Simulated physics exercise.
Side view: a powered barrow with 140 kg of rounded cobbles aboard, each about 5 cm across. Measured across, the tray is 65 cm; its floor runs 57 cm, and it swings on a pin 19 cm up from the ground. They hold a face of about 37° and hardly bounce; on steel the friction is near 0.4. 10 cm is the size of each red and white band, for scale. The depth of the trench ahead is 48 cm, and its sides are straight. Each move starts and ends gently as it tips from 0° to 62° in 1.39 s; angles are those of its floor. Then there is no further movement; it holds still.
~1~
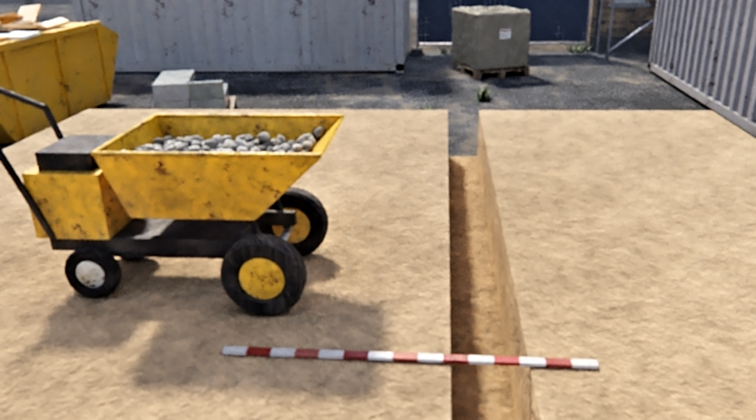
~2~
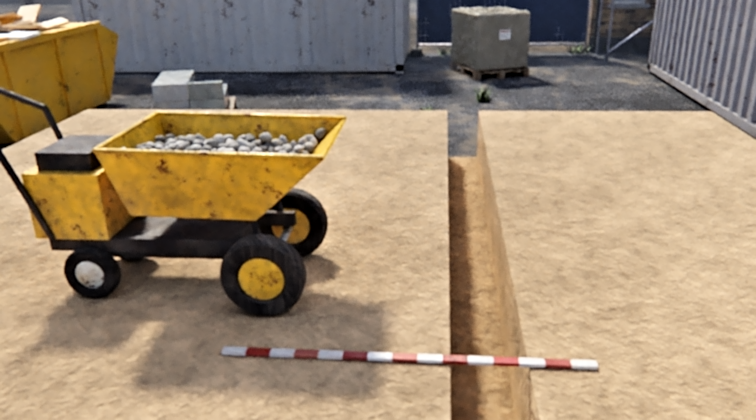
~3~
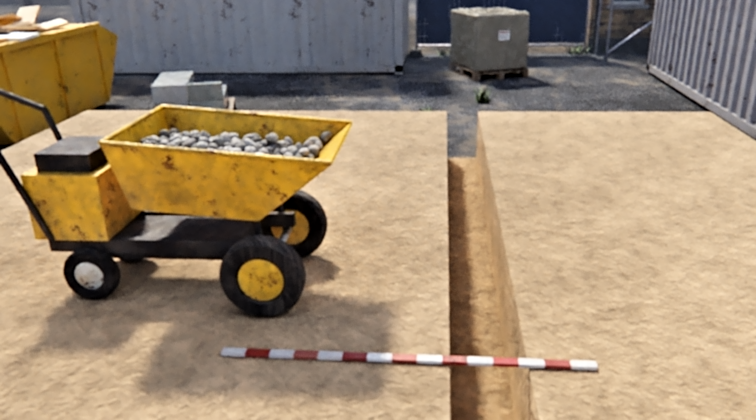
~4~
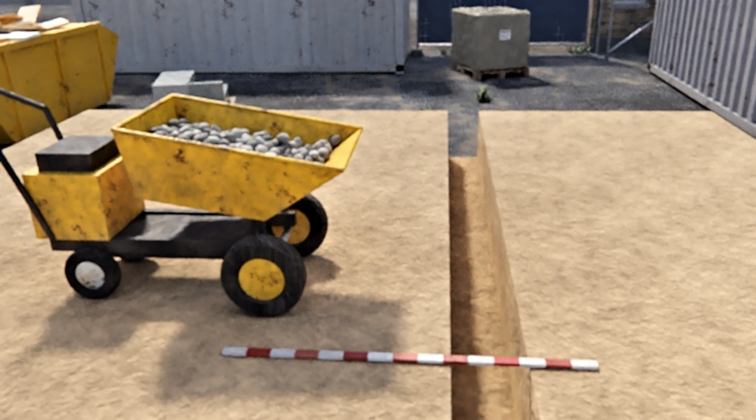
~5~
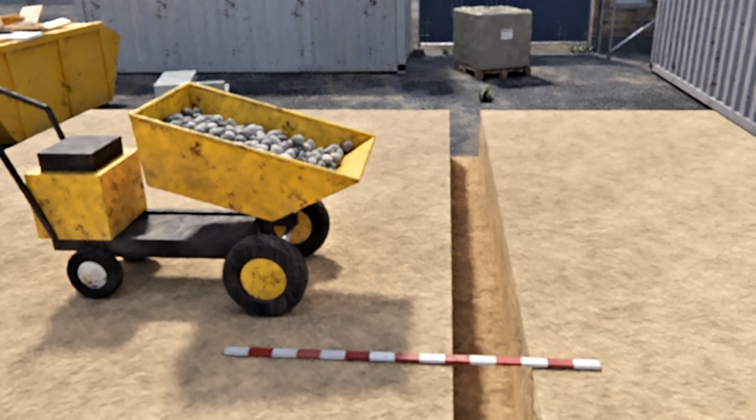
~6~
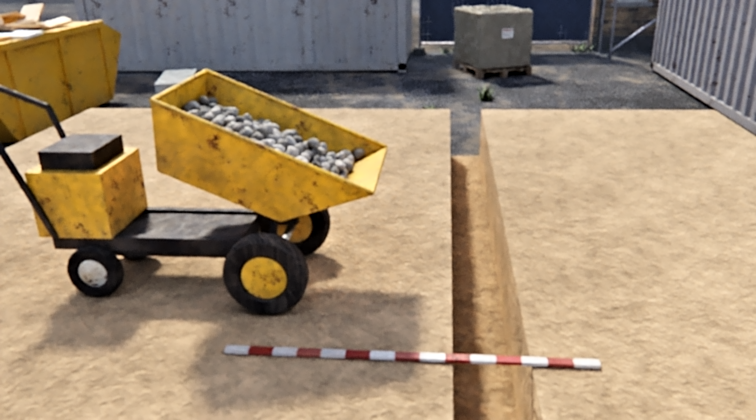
On a building site, a yellow powered barrow's tray of grey cobbles tilting steadily forward to the right, beside a narrow trench.
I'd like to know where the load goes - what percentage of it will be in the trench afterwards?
I would put it at about 81 per cent.
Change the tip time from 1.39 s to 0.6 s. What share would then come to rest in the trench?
I'd put it at roughly 85 per cent.
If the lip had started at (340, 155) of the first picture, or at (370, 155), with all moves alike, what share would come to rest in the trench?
Some 100 and some 90 per cent, in that order.
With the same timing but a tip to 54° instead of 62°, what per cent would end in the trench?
In that case around 50 percent.
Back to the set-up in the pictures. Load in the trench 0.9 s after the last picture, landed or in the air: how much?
Some 15 per cent.
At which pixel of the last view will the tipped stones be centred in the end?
I'd point to around (476, 348).
Then, 0.5 s after the last picture the floor is at 52°, 100 % in the tray; the foremost stones are at (396, 230).
Then, 0.9 s after the last picture the floor is at 62°, 69 % in the tray, 16 % short of the trench, 15 % in the trench; the foremost stones are at (499, 322).
Then, 1.3 s after the last picture the floor is at 62°, 33 % in the tray, 18 % short of the trench, 49 % in the trench; the foremost stones are at (512, 342).
Then, 3.2 s after the last picture the floor is at 62°, 0 % in the tray, 19 % short of the trench, 81 % in the trench; the foremost stones are at (535, 335).
